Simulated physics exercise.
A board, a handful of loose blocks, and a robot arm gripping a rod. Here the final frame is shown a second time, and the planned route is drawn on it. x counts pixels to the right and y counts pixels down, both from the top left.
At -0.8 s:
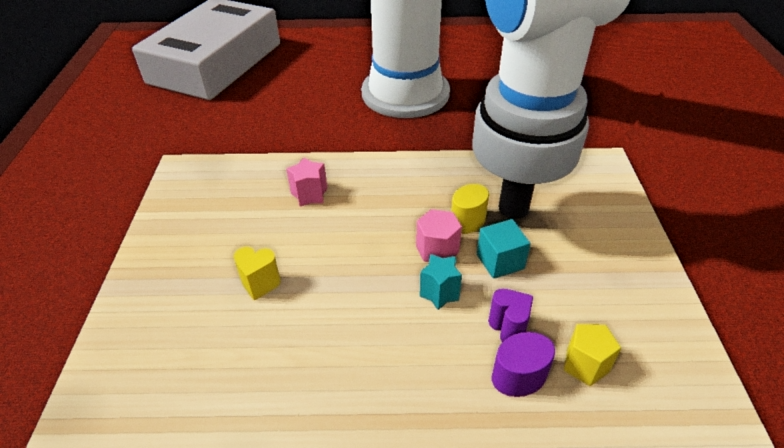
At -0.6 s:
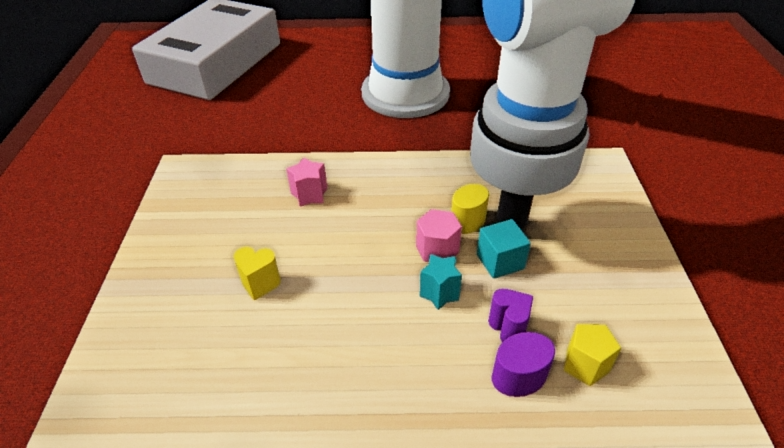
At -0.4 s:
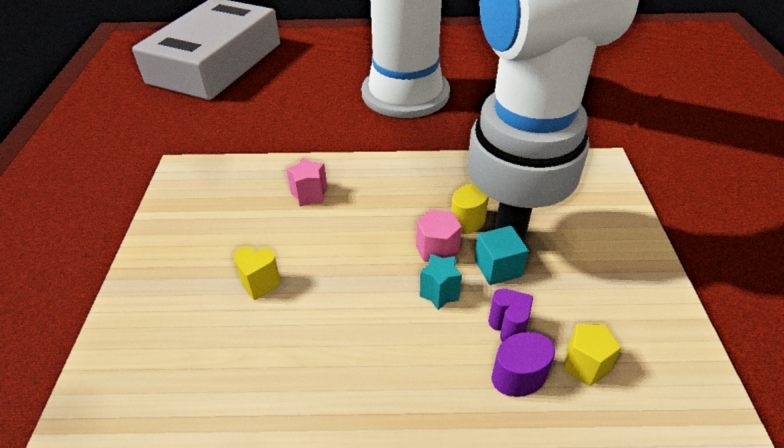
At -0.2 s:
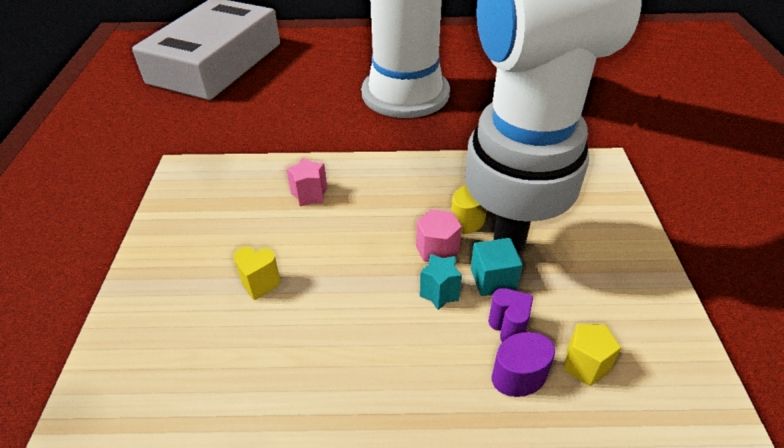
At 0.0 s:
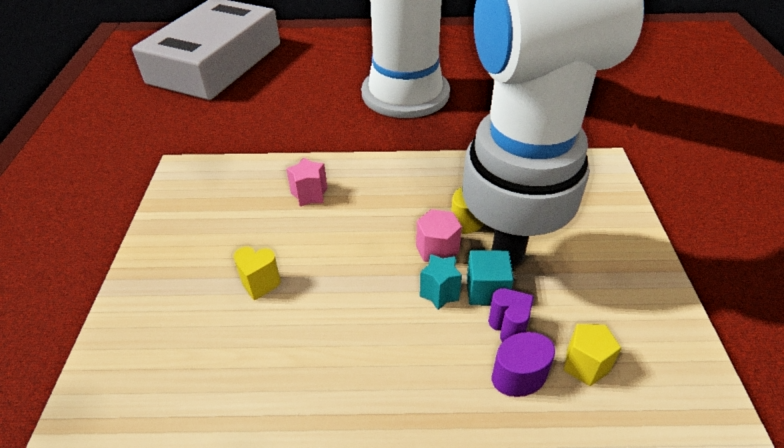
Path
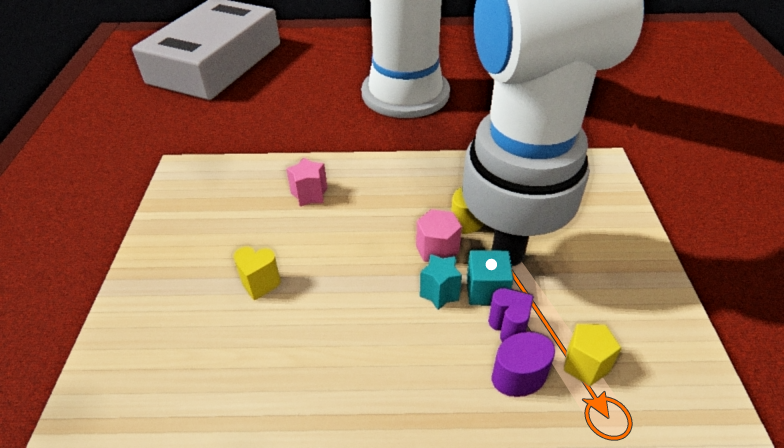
On a wooden board, a robot arm's rod pushes a turquoise block toward a purple heart.
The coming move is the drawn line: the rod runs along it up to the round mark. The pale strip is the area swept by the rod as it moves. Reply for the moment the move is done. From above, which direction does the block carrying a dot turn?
The block turns clockwise.
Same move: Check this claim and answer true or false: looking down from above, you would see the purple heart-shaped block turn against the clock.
Answer: True.
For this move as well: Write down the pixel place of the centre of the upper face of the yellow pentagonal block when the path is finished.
The centre of its top will be at (666, 394).
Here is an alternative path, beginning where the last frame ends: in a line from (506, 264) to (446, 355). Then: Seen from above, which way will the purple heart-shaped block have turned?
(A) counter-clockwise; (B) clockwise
A
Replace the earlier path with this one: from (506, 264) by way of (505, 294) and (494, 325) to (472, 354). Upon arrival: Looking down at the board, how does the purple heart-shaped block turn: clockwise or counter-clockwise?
It swings round anticlockwise.
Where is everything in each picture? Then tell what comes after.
The first frame shows lower end of the rod (514, 209), tops of blocks, turquoise square (505, 235), purple heart-shaped block (515, 303), purple oval block (526, 351), yellow pentagonal block (596, 340).
The second frame shows rod (512, 219), blocks as before.
The third frame shows rod (511, 230), turquoise square (503, 242).
The fourth frame shows rod (509, 242), turquoise square (498, 253).
The fifth frame shows rod (508, 254), turquoise square (491, 265), purple heart-shaped block (515, 303), purple oval block (526, 351), yellow pentagonal block (596, 340).
The drawn path runs in a line from (506, 264) to (608, 418); the dot is on the turquoise square.
What follows on the original path. One third of the way, rod (538, 298); turquoise square (493, 276), turned 55° clockwise; purple heart-shaped block (512, 309), turned 25° anticlockwise.
Two thirds of the way, rod (573, 349); turquoise square (493, 276), turned 55° clockwise; purple heart-shaped block (512, 309), turned 25° anticlockwise; yellow pentagonal block (620, 362), turned 20° anticlockwise.
At the end, rod (613, 409); turquoise square (493, 276), turned 55° clockwise; purple heart-shaped block (512, 309), turned 25° anticlockwise; purple oval block not moved; yellow pentagonal block (666, 394), turned 100° anticlockwise.
